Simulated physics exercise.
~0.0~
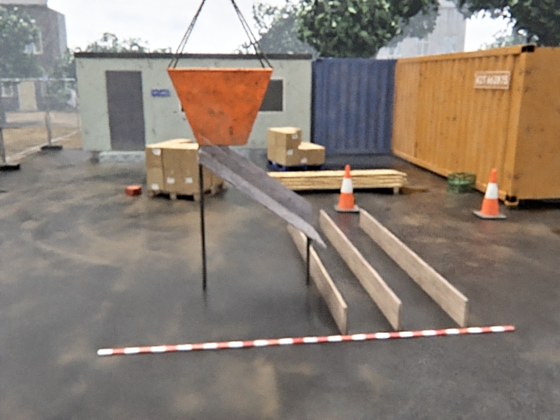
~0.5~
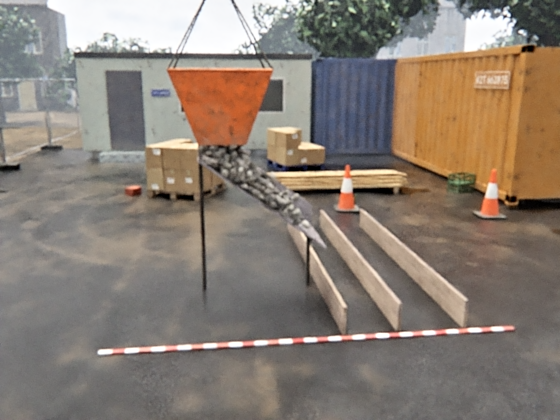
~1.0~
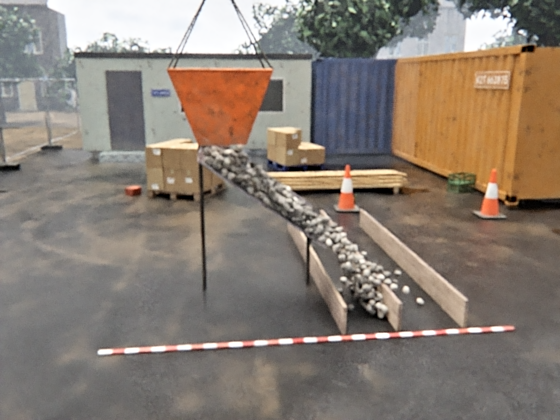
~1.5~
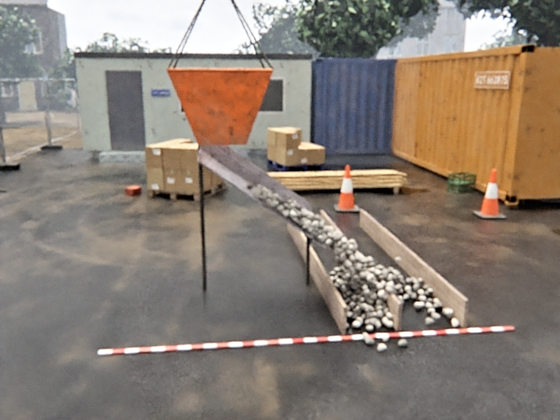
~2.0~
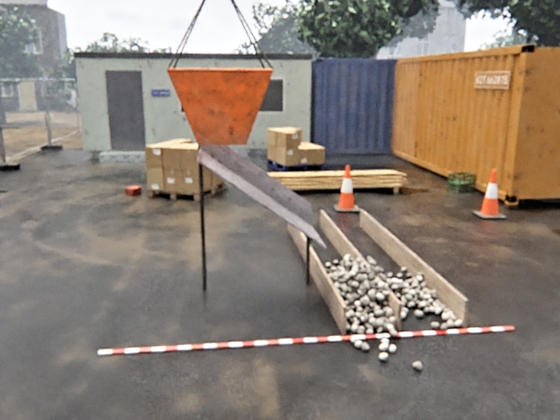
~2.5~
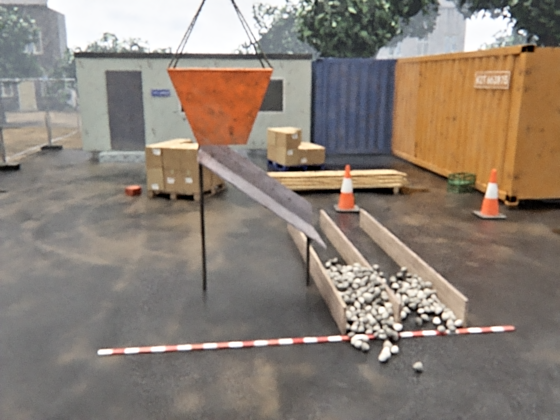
Rounded stones pouring from an orange skip, sliding down a steel chute and settling between planks, mostly in the left bay.
